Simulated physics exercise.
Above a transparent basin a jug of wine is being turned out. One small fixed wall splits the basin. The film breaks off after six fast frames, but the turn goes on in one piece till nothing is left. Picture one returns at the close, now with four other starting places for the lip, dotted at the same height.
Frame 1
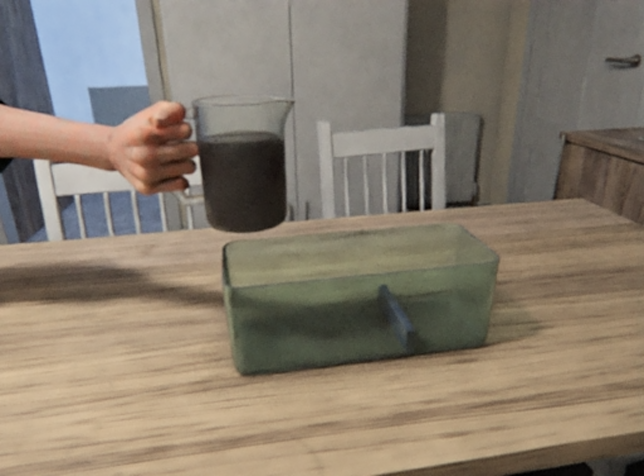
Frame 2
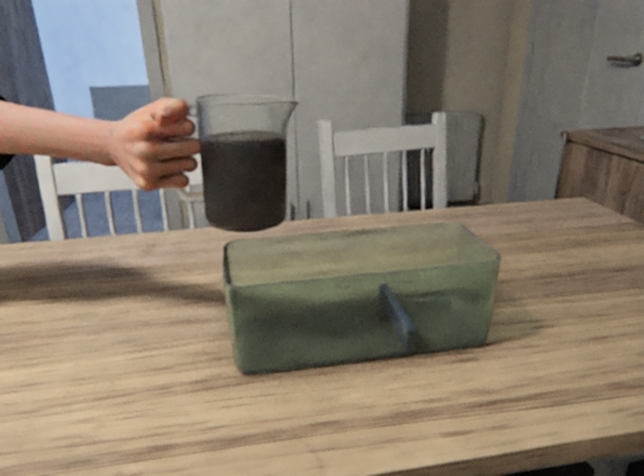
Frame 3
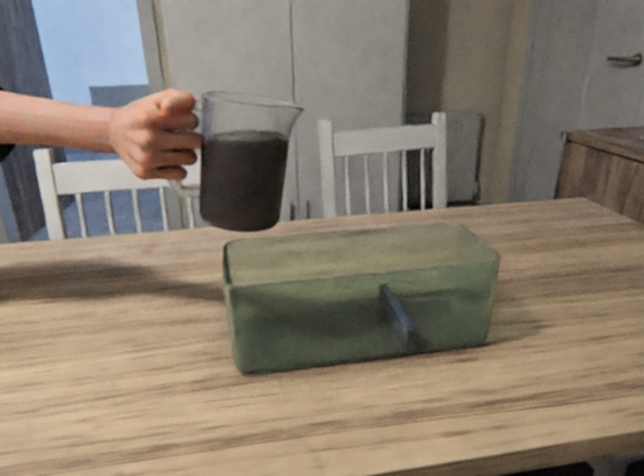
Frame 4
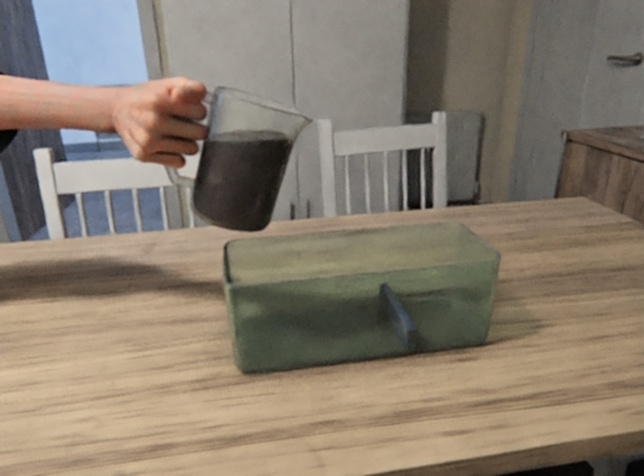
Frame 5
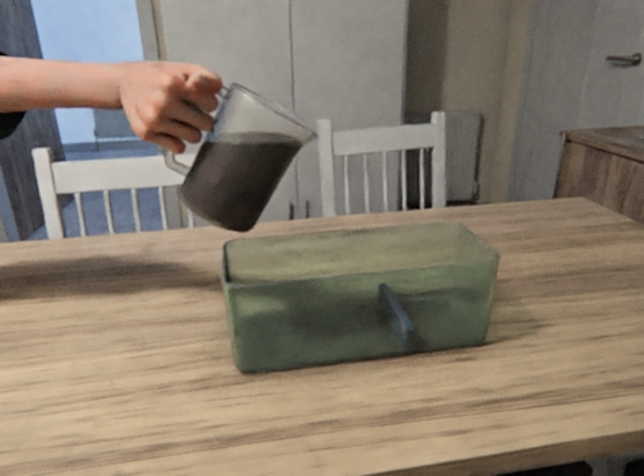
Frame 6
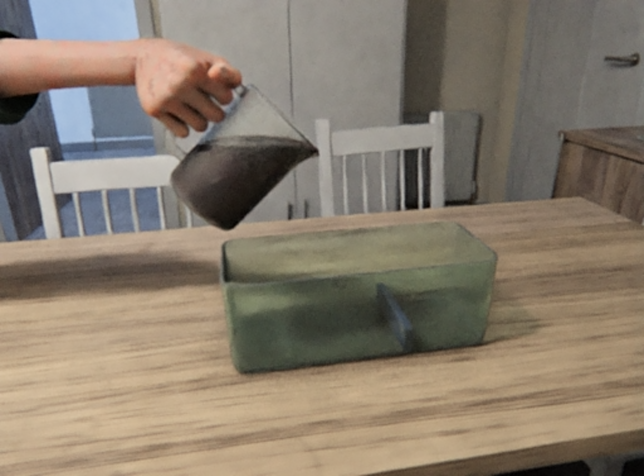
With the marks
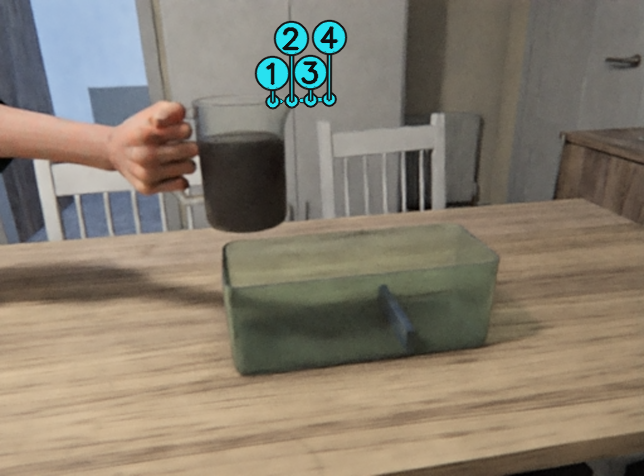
Above a clear, greenish basin on a wooden table, a hand held a glass jug of dark liquid upright, then tilted it steadily to the right until it leaned well over.
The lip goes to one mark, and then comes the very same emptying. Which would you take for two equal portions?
Take 4.
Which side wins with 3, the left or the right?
The left side.
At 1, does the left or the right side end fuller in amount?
The left side.
On the marked copy, 1 at (272, 101); 2 at (291, 100); 3 at (310, 100); 4 at (329, 99).
With 1, about 89 % ends left of the wall and 9 % right of it.
With 2, about 89 % ends left of the wall and 9 % right of it.
With 3, about 88 % ends left of the wall and 10 % right of it; 3 % is lost outside.
With 4, about 50 % ends left of the wall and 50 % right of it.
